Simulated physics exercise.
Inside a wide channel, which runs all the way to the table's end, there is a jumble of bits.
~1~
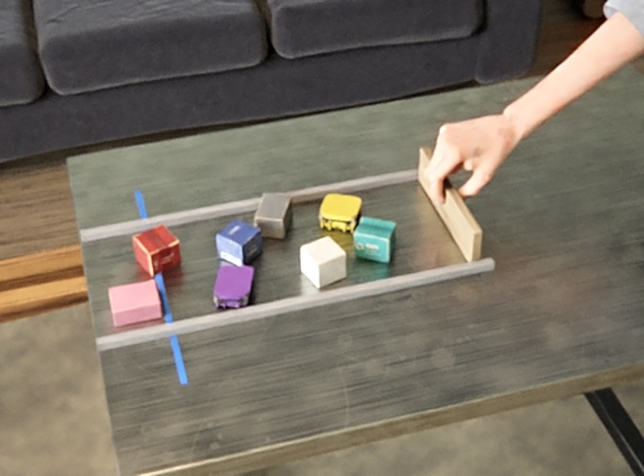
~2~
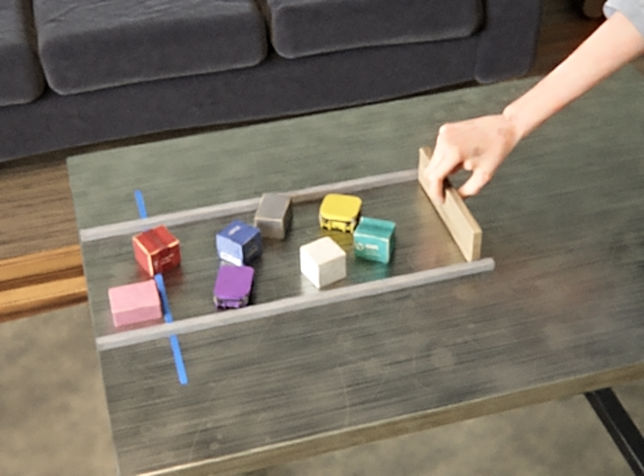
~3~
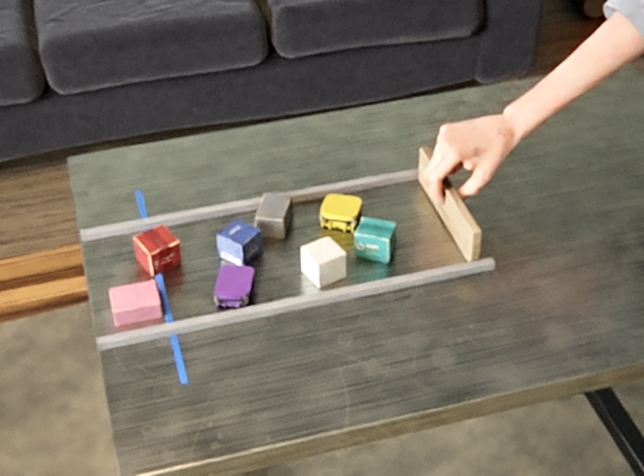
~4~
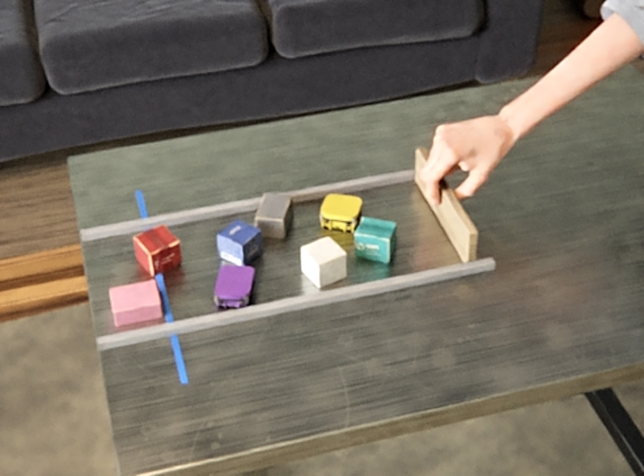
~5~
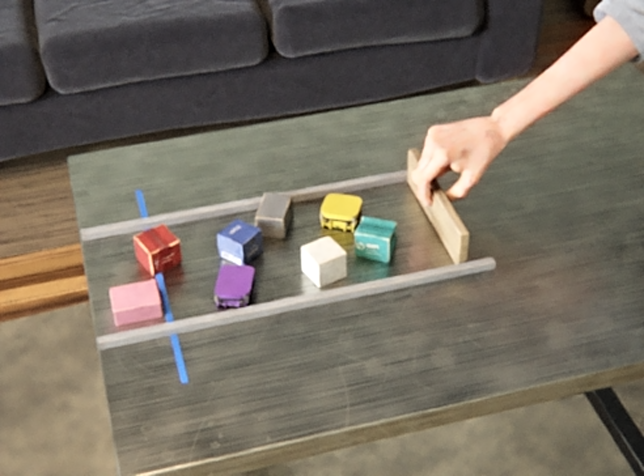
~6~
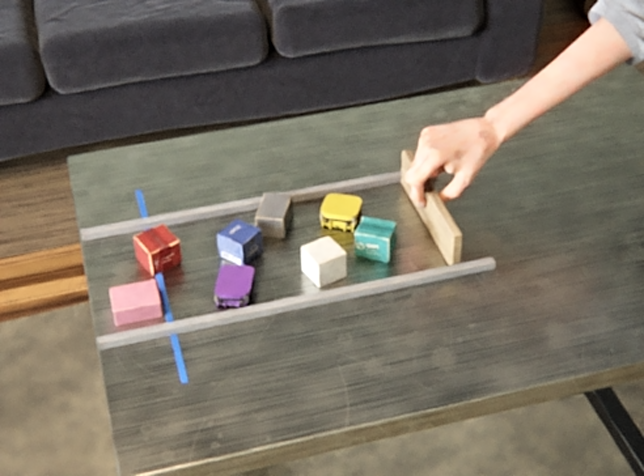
To begin with, a hand holds a wooden board upright at the right of a channel between two grey rails on a table, with eight small coloured blocks and toy-like pieces lying still near blue tape and beyond. The hand then slides the board slightly left, touching none of them.
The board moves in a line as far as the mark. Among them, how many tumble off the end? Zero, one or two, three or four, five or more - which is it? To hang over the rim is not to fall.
Answer: One or two.
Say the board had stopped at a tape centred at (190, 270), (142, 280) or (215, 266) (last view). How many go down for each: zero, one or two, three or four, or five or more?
Results per position - zero / 1 or 2 / none.
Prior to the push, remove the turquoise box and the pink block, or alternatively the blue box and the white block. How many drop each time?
1 in the first case and 1 in the second.
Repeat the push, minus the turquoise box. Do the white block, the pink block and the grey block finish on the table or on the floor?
White block: Still up; pink block: Down; grey block: Still up.
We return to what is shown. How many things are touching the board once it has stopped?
3 are in contact with it.
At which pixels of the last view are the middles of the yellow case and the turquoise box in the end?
Yellow case at about (131, 255), turquoise box at about (136, 275).
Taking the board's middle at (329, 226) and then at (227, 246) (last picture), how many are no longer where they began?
In order, the tallies are 4 and 7.
A little later, none off yet; pink block at rest near (136, 302); red box at rest near (158, 249); purple case at rest near (235, 288).
Next, none off yet; pink block at rest near (136, 302); red box moving near (151, 250); purple case shifted about its own width near (207, 297).
When it is over, the number that fall off is one or two; down, red box and pink block.
